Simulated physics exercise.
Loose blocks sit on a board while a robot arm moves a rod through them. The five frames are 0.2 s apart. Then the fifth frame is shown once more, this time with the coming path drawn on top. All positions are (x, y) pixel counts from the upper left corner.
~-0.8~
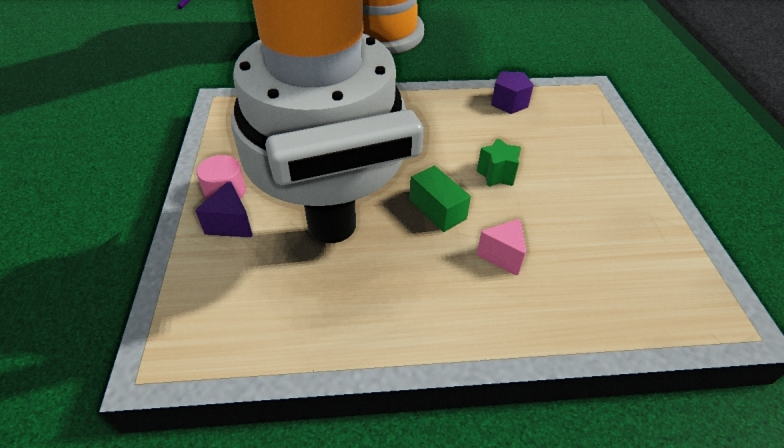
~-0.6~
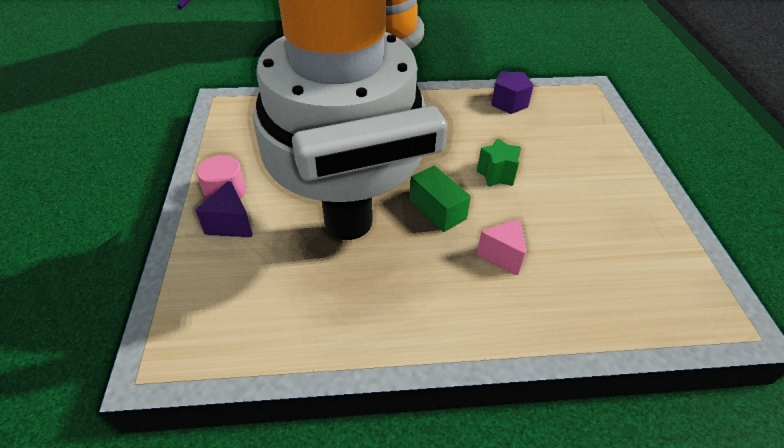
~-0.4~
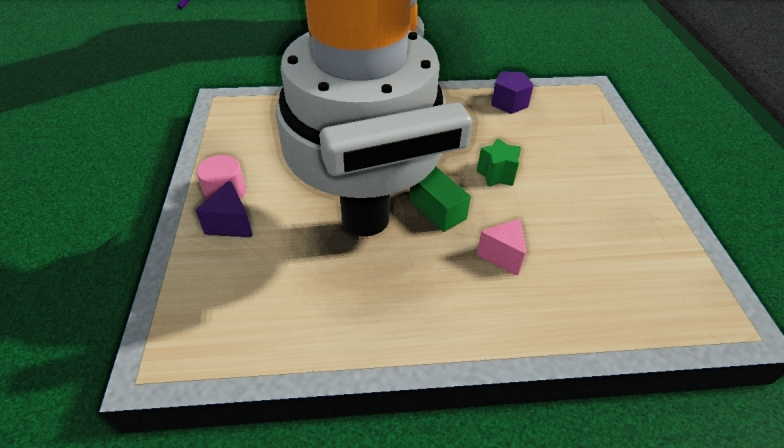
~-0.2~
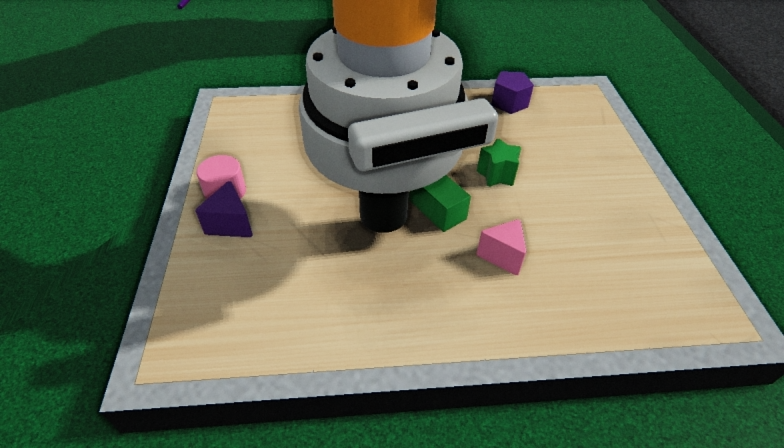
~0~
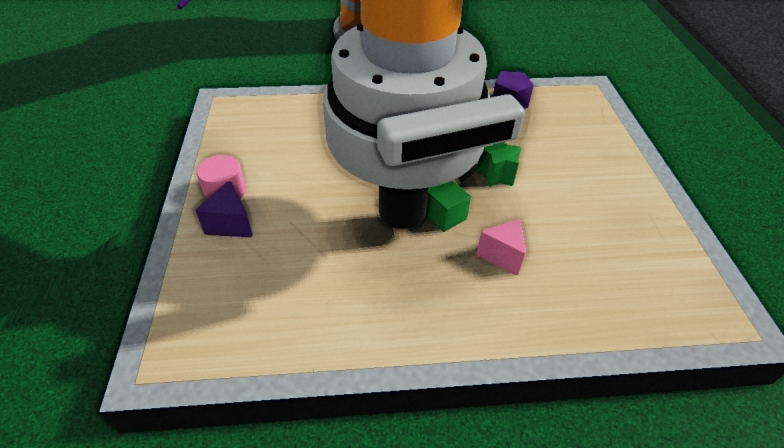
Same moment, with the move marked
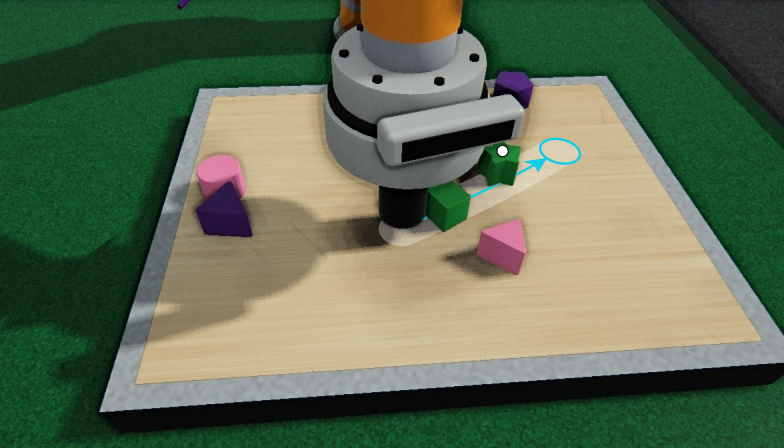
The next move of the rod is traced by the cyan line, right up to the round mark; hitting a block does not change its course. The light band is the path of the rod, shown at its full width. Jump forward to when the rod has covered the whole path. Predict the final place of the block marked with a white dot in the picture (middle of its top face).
My best guess is (572, 93).
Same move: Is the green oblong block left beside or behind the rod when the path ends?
My answer is no.
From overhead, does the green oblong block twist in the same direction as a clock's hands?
I'd say no.
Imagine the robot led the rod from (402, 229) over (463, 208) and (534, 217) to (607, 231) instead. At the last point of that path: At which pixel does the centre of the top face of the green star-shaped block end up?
Its top centre lands on (516, 141).
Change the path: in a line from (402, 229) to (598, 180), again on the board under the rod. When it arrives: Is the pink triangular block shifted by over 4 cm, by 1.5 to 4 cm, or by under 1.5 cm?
Distance: Less than 1.5 cm.
The line goes in a line from (402, 229) to (560, 151); the dot is on the green star-shaped block.
What follows on the original path. One third of the way, rod at (466, 184); green oblong block at (493, 162); green star-shaped block at (511, 146), turned 20° anticlockwise.
Two thirds of the way, rod at (519, 159); green oblong block at (541, 136), turned 20° anticlockwise; green star-shaped block at (548, 118), turned 35° anticlockwise.
At the end, rod at (565, 135); green oblong block at (577, 110), turned 40° anticlockwise; green star-shaped block at (572, 93), turned 55° anticlockwise; pink triangular block unmoved.
